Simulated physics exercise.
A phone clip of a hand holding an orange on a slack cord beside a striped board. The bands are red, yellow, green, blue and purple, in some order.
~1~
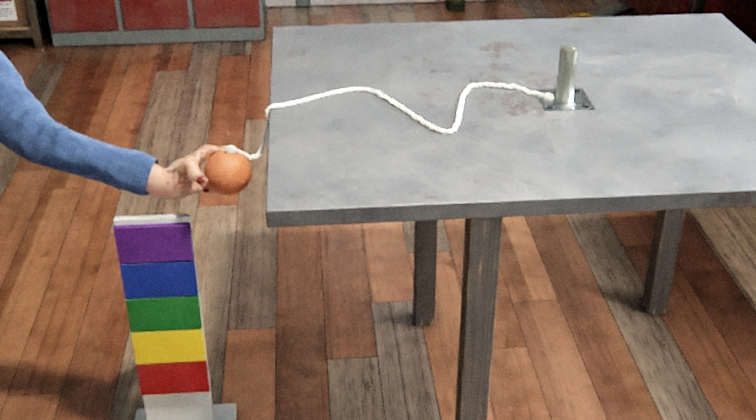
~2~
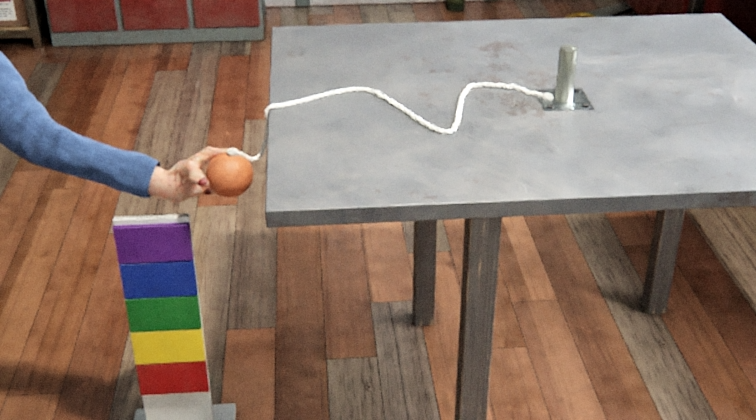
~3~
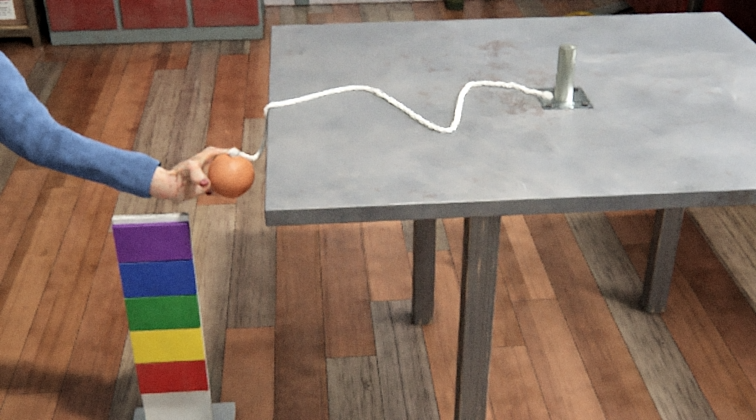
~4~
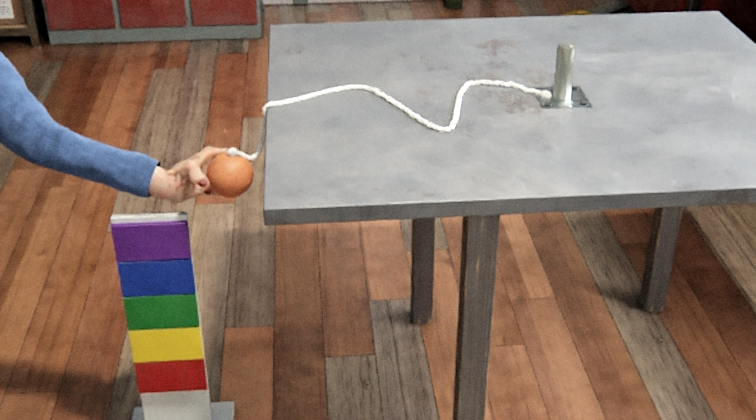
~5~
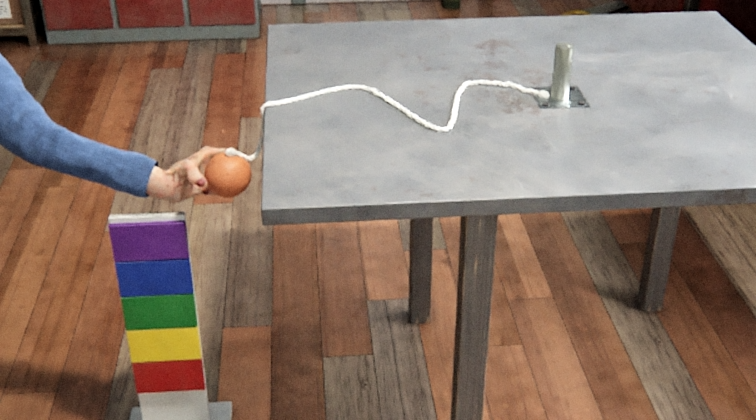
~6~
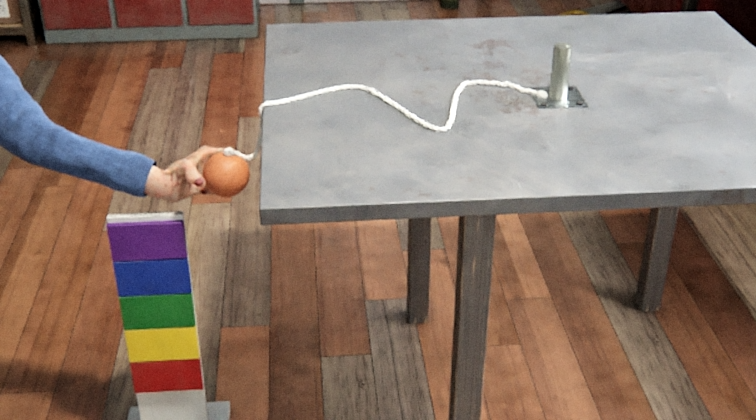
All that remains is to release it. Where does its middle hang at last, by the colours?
The cord holds its middle at yellow.
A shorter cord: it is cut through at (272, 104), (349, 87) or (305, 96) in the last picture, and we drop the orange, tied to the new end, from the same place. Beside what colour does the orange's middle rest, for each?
In that order: Blue; none, it hangs higher; purple.
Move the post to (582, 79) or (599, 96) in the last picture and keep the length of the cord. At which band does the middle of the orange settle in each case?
Taking them in turn: Green; green.
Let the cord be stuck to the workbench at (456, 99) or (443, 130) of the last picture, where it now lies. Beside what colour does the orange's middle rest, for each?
One after the other, green; blue.
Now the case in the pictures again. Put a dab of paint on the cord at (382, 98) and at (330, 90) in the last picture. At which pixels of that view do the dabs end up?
Near (263, 134) and (272, 194).
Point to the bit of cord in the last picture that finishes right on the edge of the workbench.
That spot is around (395, 105).
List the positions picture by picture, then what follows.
In the first picture, orange (228, 172); purple (154, 245); blue (159, 281); green (164, 315); yellow (169, 348); red (173, 379).
In the second picture, orange (230, 175); cord through (513, 86) (460, 105) (423, 123) (373, 92) (287, 104).
In the third picture, orange (231, 175).
In the fourth picture, orange (230, 175); cord through (511, 84) (458, 102) (421, 120) (371, 90) (285, 102).
In the fifth picture, orange (228, 175).
In the sixth picture, orange (226, 174); cord through (508, 84) (454, 102) (417, 120) (367, 89) (281, 102).
Soon after, orange near (254, 324); level with yellow.
After that, orange near (304, 335); level with yellow.
And then, orange near (262, 335); level with yellow.
In the end, orange near (280, 335); level with yellow. At yellow.
